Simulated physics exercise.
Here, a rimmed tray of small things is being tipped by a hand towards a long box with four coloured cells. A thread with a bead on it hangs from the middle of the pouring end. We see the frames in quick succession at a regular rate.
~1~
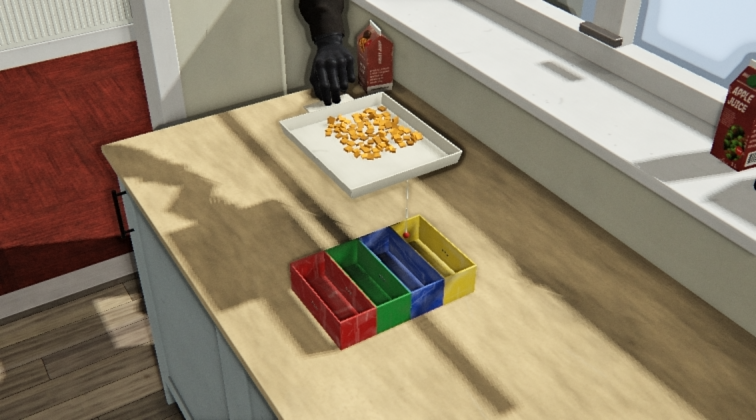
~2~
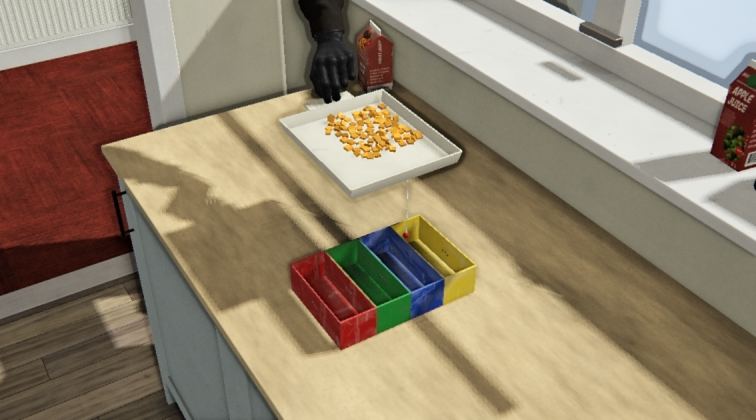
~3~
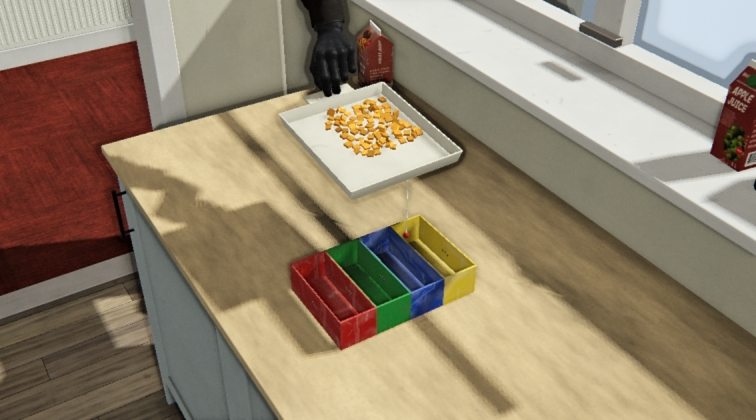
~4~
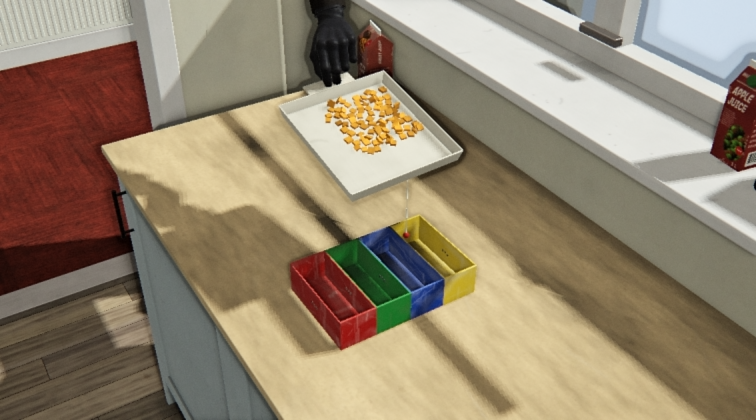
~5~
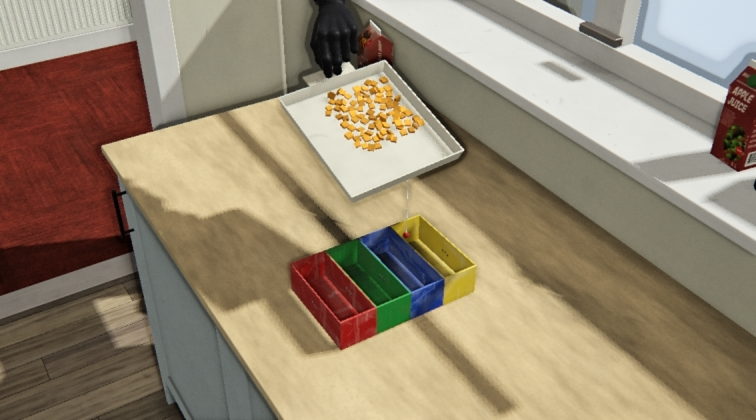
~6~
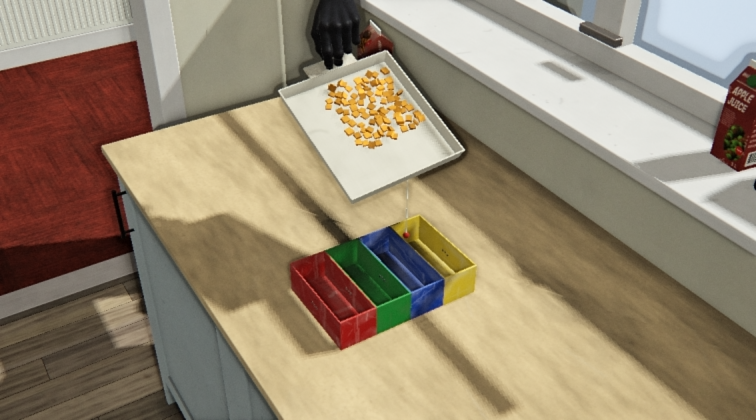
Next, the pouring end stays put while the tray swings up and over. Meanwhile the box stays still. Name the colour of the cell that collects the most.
Green.
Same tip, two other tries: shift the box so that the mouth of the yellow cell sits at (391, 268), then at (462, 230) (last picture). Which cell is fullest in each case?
The first time it is the cell in yellow, and the second time it is the red one.
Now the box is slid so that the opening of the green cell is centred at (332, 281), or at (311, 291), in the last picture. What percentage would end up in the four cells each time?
You'd see roughly 90 per cent first and roughly 70 per cent second.
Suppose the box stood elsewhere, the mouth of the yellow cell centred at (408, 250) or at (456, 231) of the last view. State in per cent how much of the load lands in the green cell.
Trial 1 near 10 percent, trial 2 near 40 percent.
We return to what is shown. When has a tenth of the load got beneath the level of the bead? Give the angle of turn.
About 80 degrees.
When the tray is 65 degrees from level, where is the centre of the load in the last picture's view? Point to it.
I'd put the middle of the pieces at roughly (388, 179).
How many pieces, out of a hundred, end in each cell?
In per cent: The red cell gets 0, the green cell 60, the blue cell 40 and the yellow cell 10.
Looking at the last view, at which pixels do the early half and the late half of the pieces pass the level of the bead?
Earlier half at (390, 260), later half at (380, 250).
Soon after the last picture, tray tipped steeply; nearly all on the tray; a stray few falling or outside the box.
A little later, tray tipped past a quarter turn; about two thirds on the tray; about a quarter in the blue cell; a small part in the green cell; a stray few in the yellow cell; a stray few falling or outside the box.
Later still, tray tipped past a quarter turn; about half in the green cell; about a third in the blue cell; a small part in the yellow cell.
At rest, tray tipped past a quarter turn; about half in the green cell; about a third in the blue cell; a small part in the yellow cell; none in the red cell.
